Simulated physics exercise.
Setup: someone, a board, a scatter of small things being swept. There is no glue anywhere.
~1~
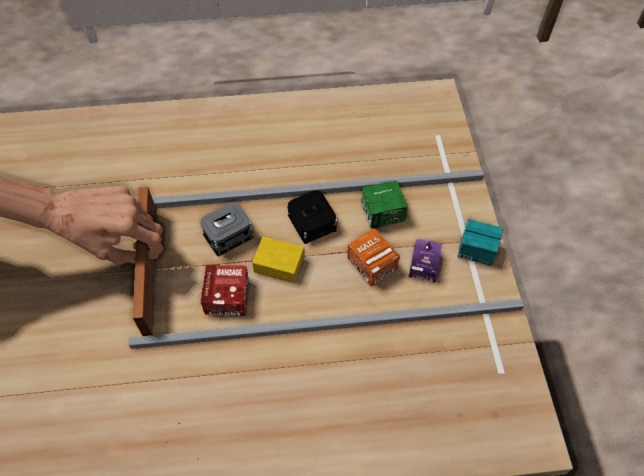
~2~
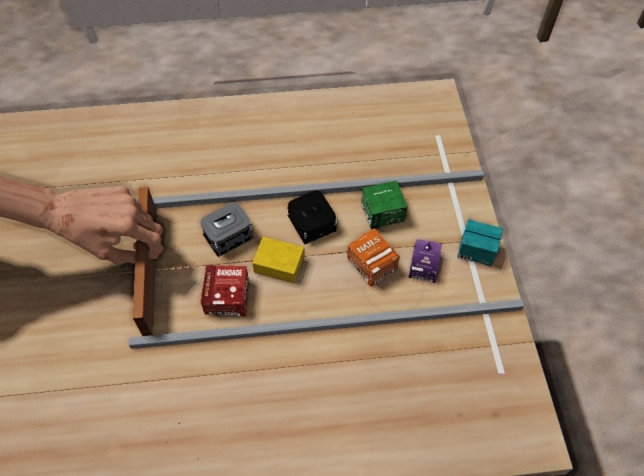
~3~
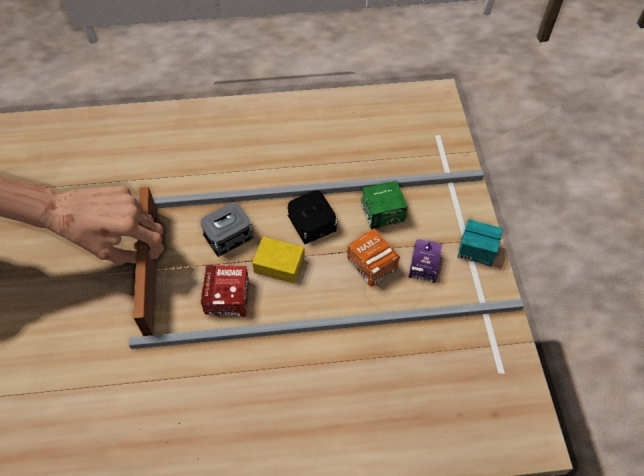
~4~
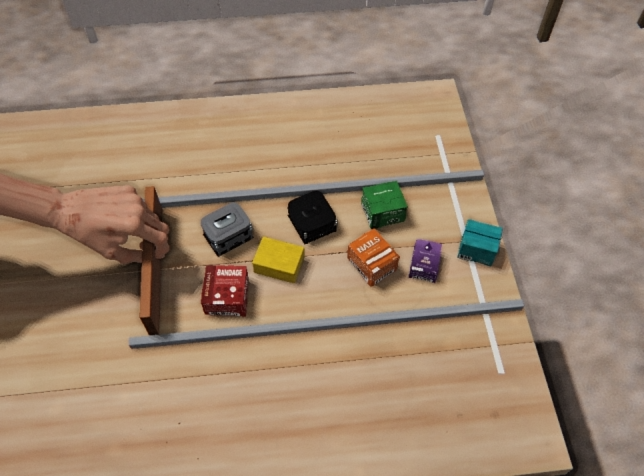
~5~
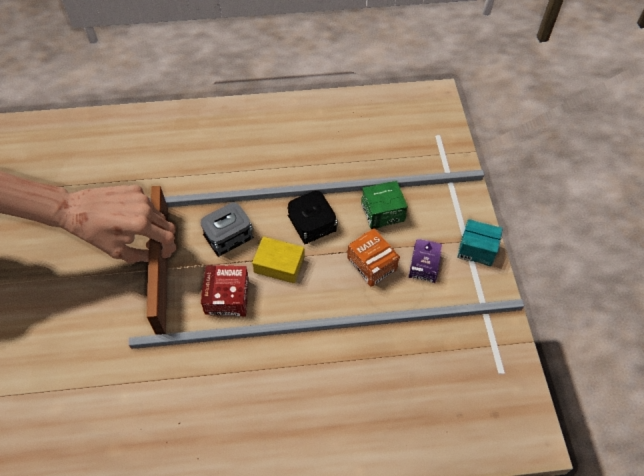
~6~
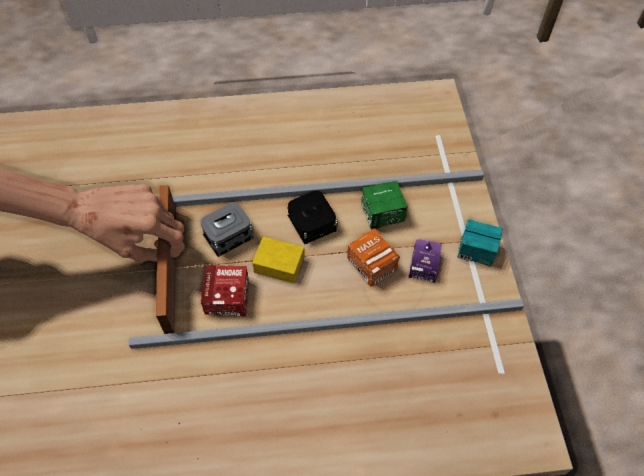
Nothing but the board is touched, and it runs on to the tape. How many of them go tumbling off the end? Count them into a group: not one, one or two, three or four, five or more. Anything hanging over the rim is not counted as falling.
I expect the edge to claim at least five.
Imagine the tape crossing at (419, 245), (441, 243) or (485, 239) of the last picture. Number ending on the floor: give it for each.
Counts per try: 3; 3; 8.
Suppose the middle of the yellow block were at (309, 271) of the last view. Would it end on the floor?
Here it goes off.
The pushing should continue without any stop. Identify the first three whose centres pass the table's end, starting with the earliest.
In order: The turquoise box, then the green box, then the purple box.
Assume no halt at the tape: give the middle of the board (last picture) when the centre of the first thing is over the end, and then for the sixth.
At (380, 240) for the first, at (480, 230) for the sixth.
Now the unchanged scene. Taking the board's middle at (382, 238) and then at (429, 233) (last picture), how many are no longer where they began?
First position 8; second position 8.
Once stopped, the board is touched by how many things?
Counting them up gives 3.
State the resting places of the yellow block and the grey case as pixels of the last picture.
You'll find the yellow block at roughly (490, 241) and the grey case at roughly (483, 212).
A little later, none off yet; turquoise box at rest near (480, 243); purple box at rest near (426, 261); green box moving near (391, 206).
When it is over, the number that fall off is five or more; down, black case, orange box, green box, purple box and turquoise box.
